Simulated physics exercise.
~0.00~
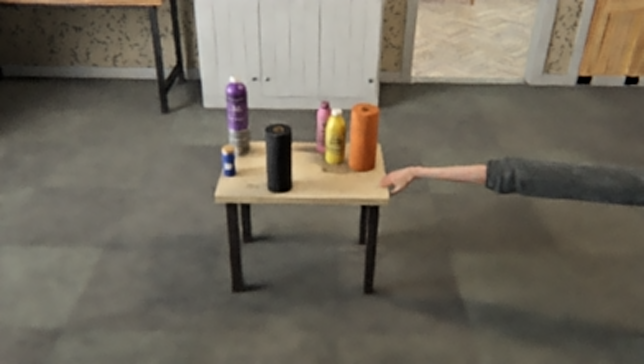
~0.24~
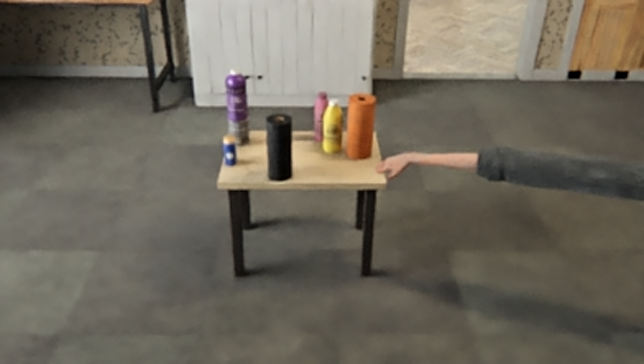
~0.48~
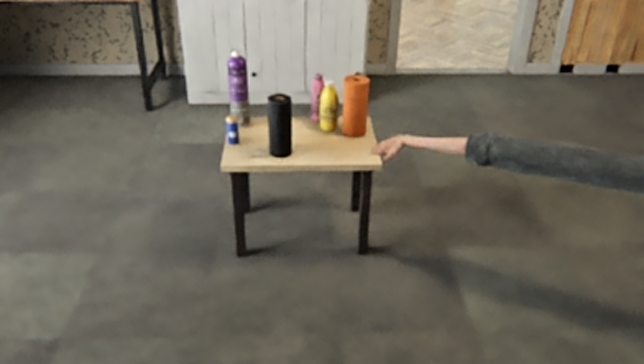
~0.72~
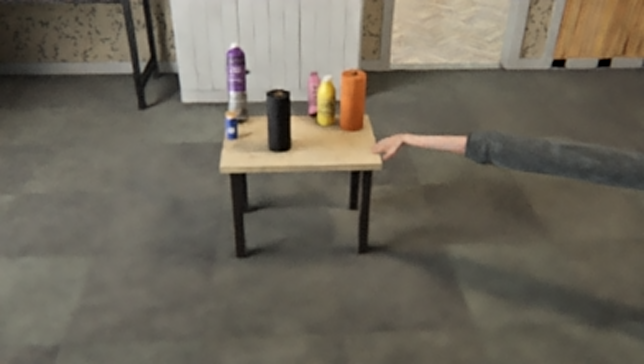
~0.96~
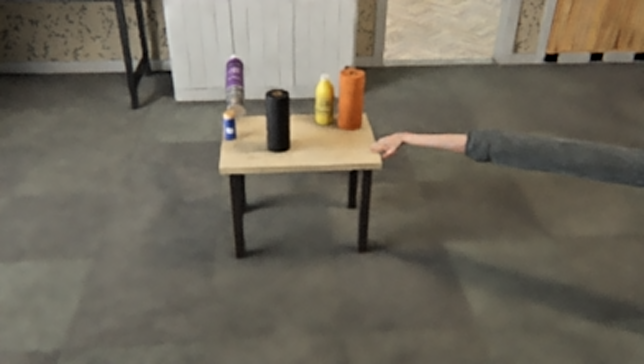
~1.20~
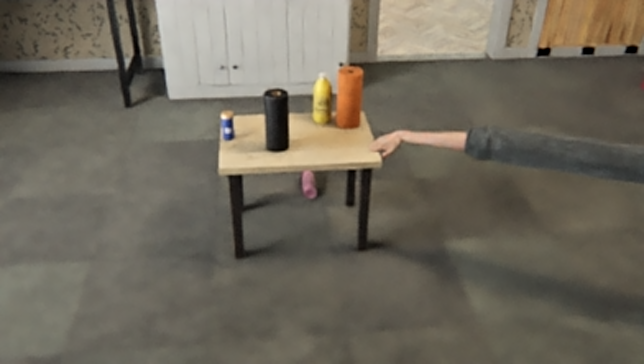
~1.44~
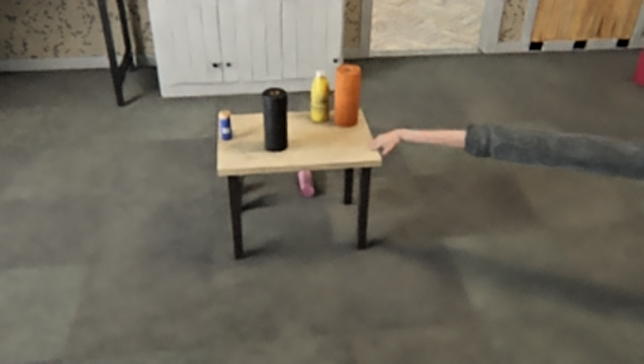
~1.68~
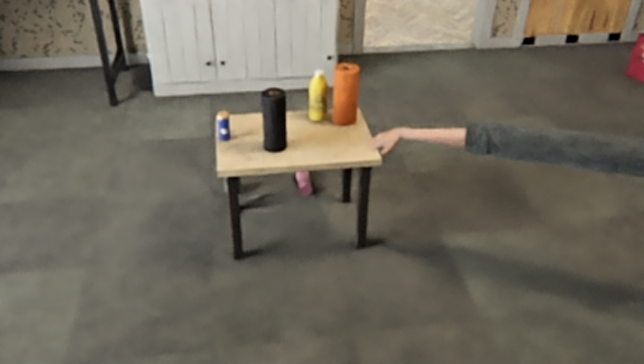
A hand dragged a small wooden table away and stopped, and the purple bottle, the pink bottle and a small tin toppled off the back, while the black and orange rolls, yellow bottle and blue shaker stayed standing on top.
